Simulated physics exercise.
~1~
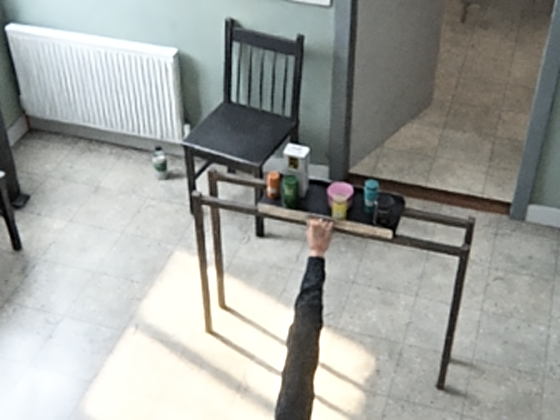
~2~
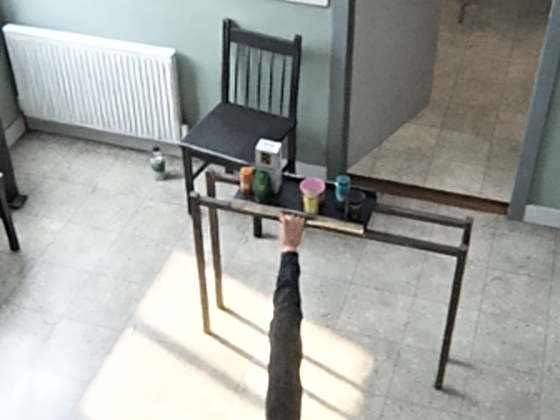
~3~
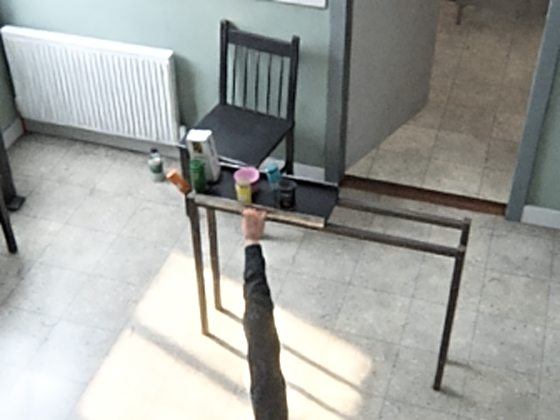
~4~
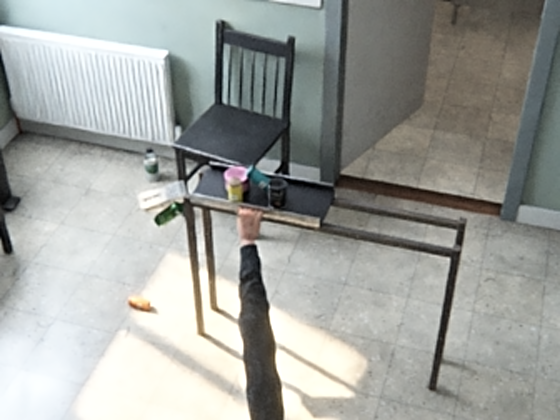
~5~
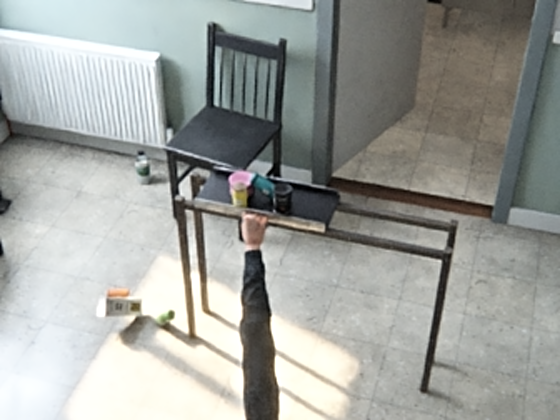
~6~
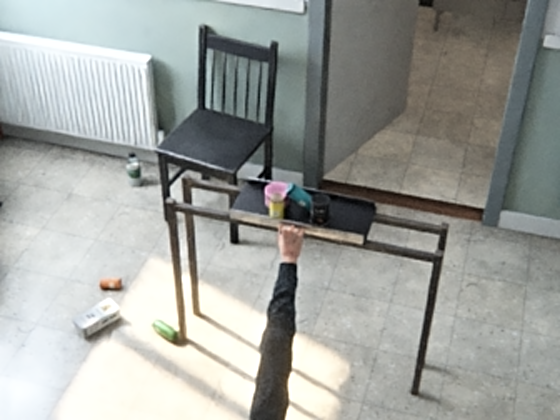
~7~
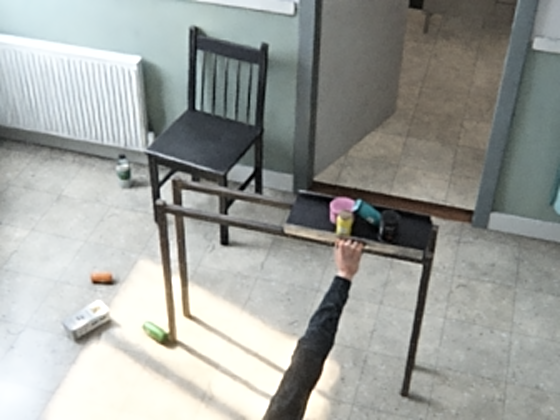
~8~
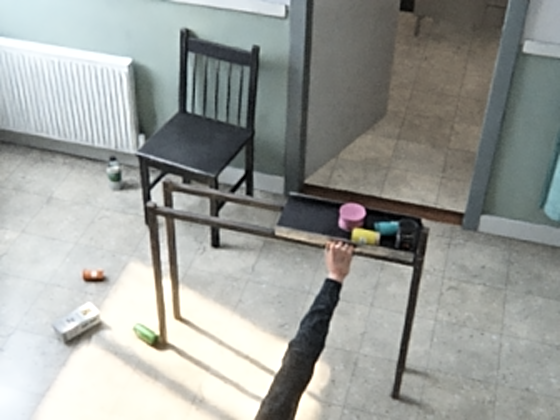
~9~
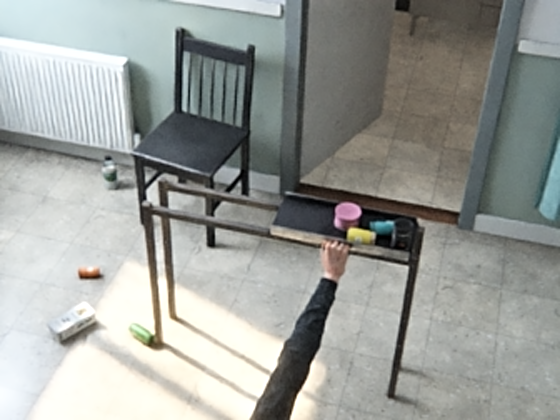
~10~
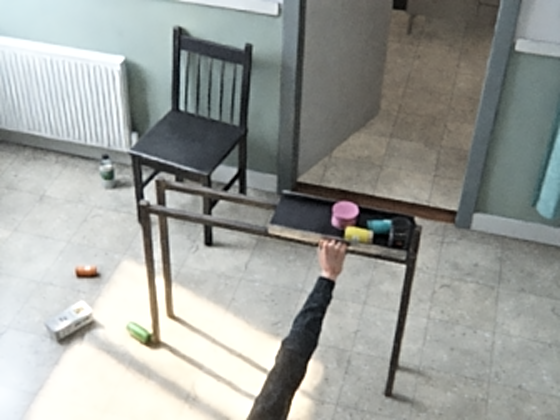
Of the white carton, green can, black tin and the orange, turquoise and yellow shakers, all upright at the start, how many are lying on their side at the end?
Five of them end up lying on their side, namely the white carton, the green can and the orange, turquoise and yellow shakers.
The footage shows a hand sliding a tray of small containers left along a rail frame, sending a white carton, orange shaker and green can to the floor, then right, where turquoise and yellow shakers end toppled on it beside an upright pink tub and black tin.
